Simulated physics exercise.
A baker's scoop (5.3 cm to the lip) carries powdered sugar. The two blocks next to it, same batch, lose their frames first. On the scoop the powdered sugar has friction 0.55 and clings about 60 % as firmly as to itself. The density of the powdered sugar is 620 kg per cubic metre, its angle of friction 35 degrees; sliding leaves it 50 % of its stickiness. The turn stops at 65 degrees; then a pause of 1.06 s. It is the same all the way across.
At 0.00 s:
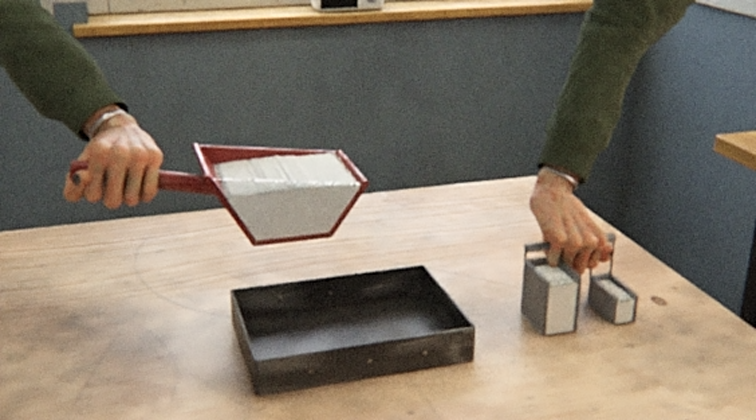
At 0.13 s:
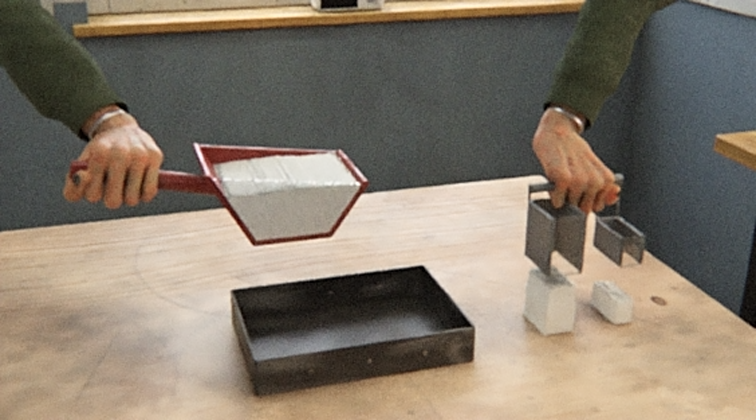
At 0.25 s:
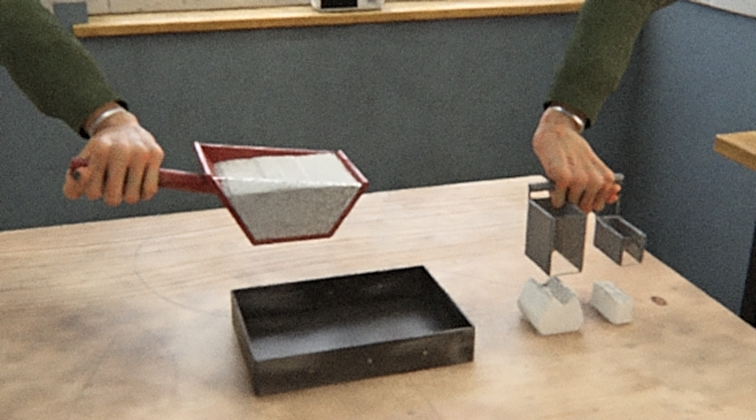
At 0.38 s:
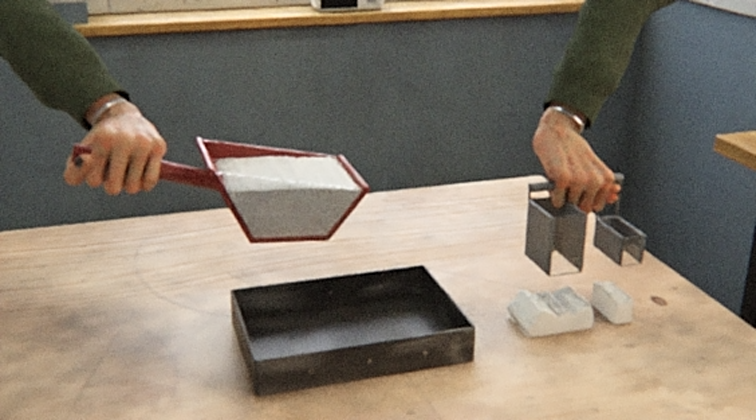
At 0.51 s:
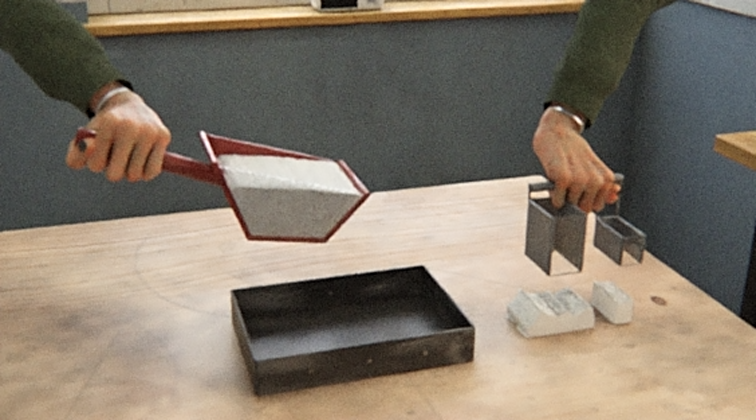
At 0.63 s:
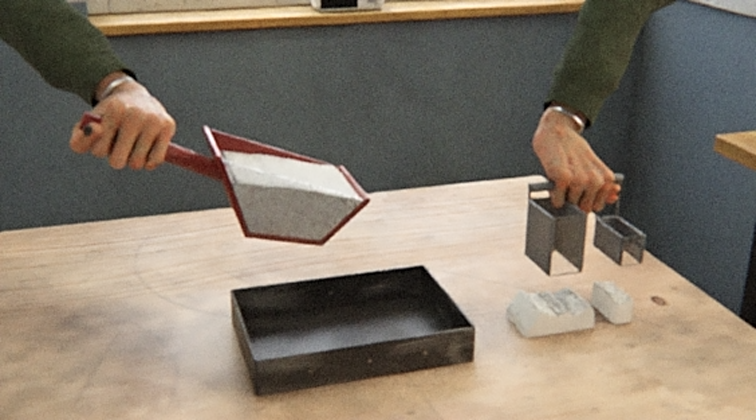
In this clip, a hand lifts two small metal molds off white powdery blocks at right, and the taller block slumps and breaks while the shorter keeps its shape; another hand then gradually tilts a red-edged scoop of white powder above a black tray.
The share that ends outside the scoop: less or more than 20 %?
The share that ends outside the scoop is more than 20 %.
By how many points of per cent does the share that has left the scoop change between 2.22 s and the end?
About 45 %.
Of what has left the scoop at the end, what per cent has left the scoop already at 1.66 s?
Some 0 per cent.
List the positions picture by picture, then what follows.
In the first picture, lip at (363, 182), tilt 0 degrees; highest point of the powdered sugar at (272, 191); test blocks 6.6 cm, 3.1 cm high (left to right).
In the second picture, lip at (363, 182), tilt 0 degrees; highest point of the powdered sugar at (272, 191); test blocks 6.3 cm, 3.1 cm high (left to right).
In the third picture, lip at (364, 183), tilt 1 degrees; highest point of the powdered sugar at (271, 191); test blocks 4.9 cm, 3.1 cm high (left to right).
In the fourth picture, lip at (365, 188), tilt 5 degrees; highest point of the powdered sugar at (241, 192); test blocks 3.5 cm, 3.1 cm high (left to right).
In the fifth picture, lip at (365, 193), tilt 9 degrees; highest point of the powdered sugar at (231, 189); test blocks 3.3 cm, 3.1 cm high (left to right).
In the sixth picture, lip at (366, 199), tilt 14 degrees; highest point of the powdered sugar at (235, 184); test blocks 3.3 cm, 3.1 cm high (left to right).
By 1.11 s, the scoop is at 31 degrees and 0 % has left it.
By 1.66 s, the scoop is at 51 degrees and 0 % has left it.
By 2.22 s, the scoop is at 65 degrees and 0 % has left it.
By 2.77 s, the scoop is at 65 degrees and 43 % has left it.
By 3.07 s, at the end, the scoop is at 65 degrees and 45 % has left it.
